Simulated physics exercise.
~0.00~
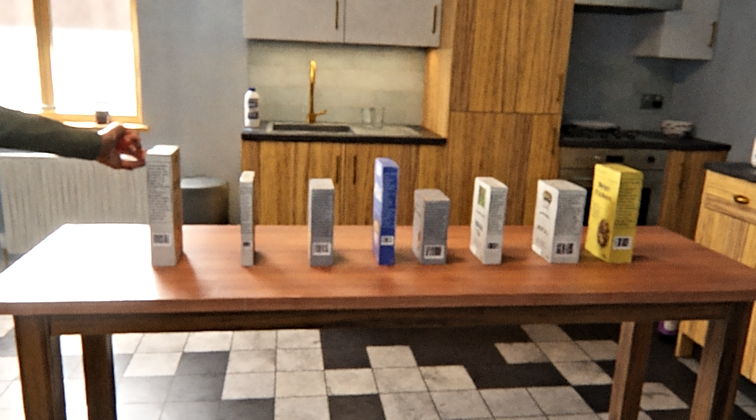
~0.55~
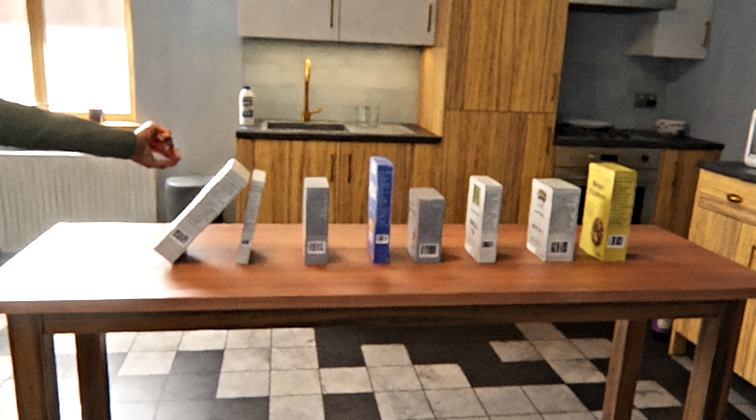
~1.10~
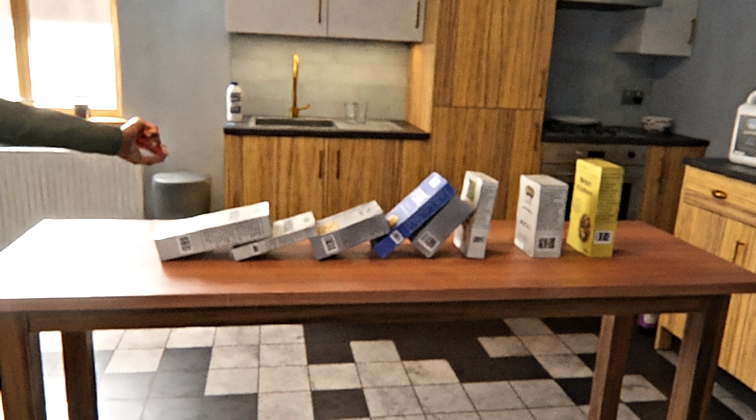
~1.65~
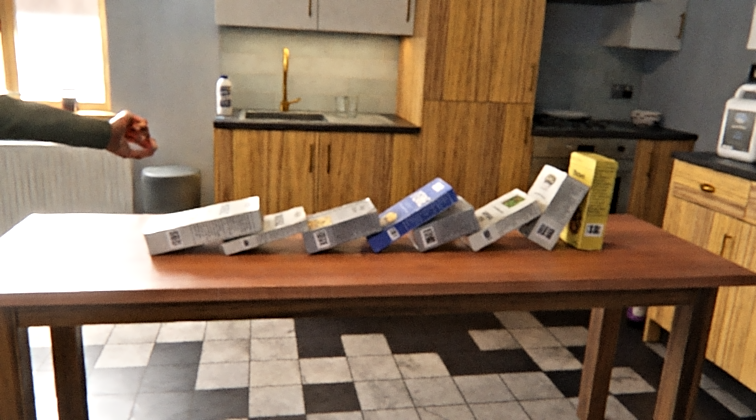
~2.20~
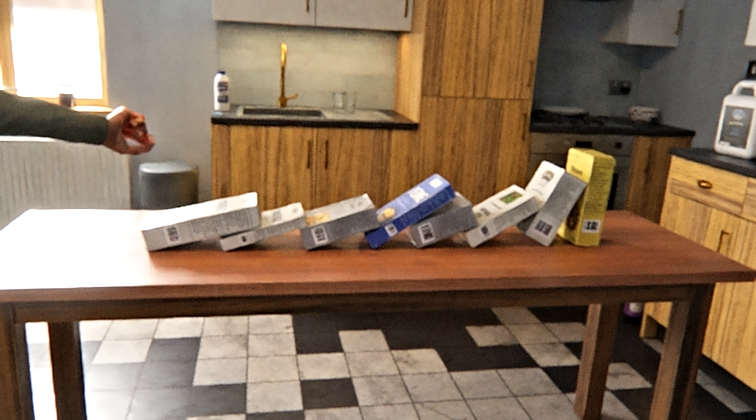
Row of boxes toppling left to right on a wooden table after a hand tips the first, the yellow end box staying upright.
